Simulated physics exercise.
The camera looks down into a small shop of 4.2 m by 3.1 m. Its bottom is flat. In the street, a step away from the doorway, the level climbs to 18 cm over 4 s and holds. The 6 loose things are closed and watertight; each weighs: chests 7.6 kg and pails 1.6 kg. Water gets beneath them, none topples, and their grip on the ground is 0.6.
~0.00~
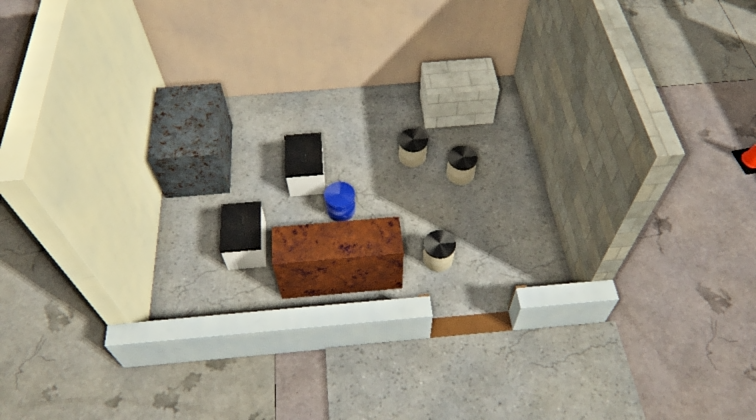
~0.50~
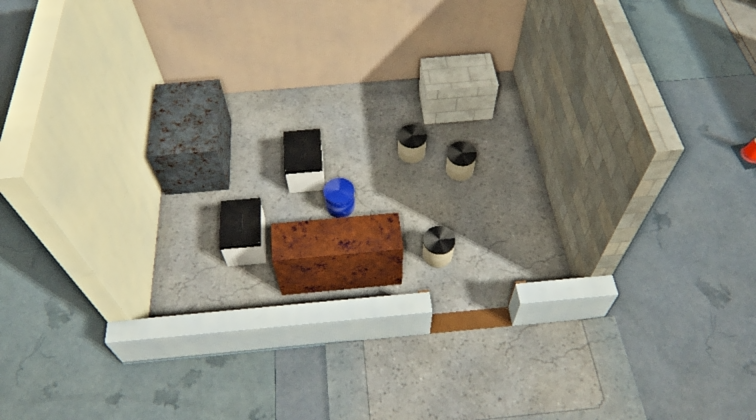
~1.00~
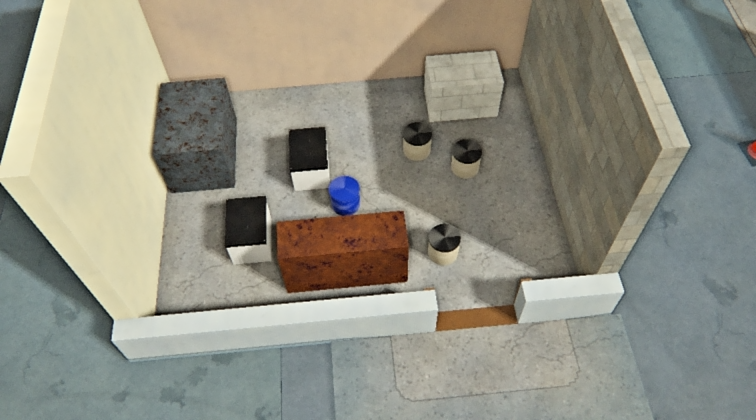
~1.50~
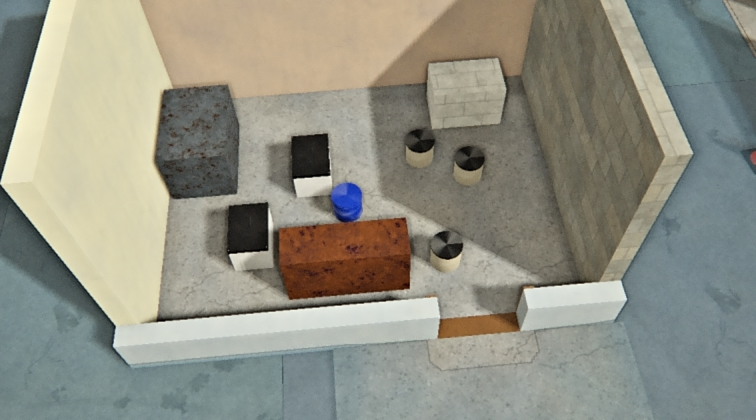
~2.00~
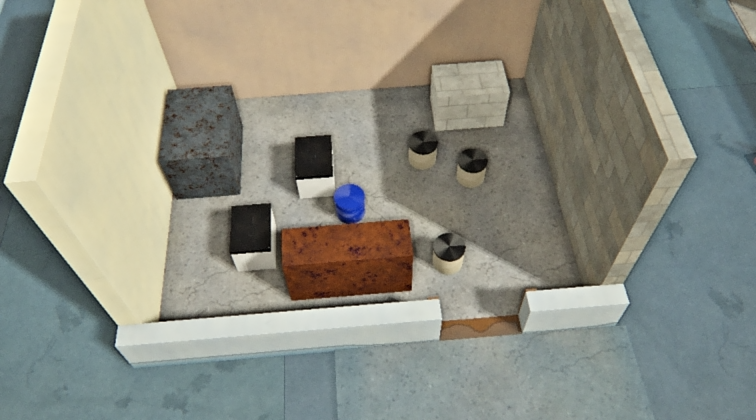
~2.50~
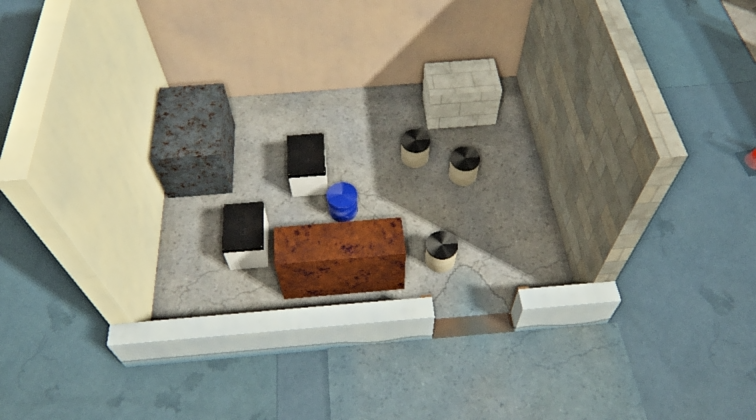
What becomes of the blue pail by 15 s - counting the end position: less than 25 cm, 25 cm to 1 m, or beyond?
The blue pail is nudged along.
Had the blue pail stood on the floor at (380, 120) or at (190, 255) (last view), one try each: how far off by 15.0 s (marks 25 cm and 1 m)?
In turn: It moves a short way; it slides a little.
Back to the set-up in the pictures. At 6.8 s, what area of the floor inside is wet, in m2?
About 8.5 m2.
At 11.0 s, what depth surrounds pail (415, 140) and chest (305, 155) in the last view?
About 5 and 4 cm.
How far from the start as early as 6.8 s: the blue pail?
About 0 cm.
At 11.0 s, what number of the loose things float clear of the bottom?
I count 5.
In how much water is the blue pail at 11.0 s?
Roughly 3 cm.
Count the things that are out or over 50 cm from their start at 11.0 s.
By then 3.
After 3.5 s the blue pail is near (342, 195), 0.0 m from its start, aground; 0 afloat.
After 6.8 s the blue pail is near (342, 195), 0.0 m from its start, aground; 3 afloat.
After 11.0 s the blue pail is near (356, 210), 0.3 m from its start, afloat; 5 afloat.
After 15.0 s the blue pail is near (291, 164), 0.7 m from its start, afloat; 6 afloat.
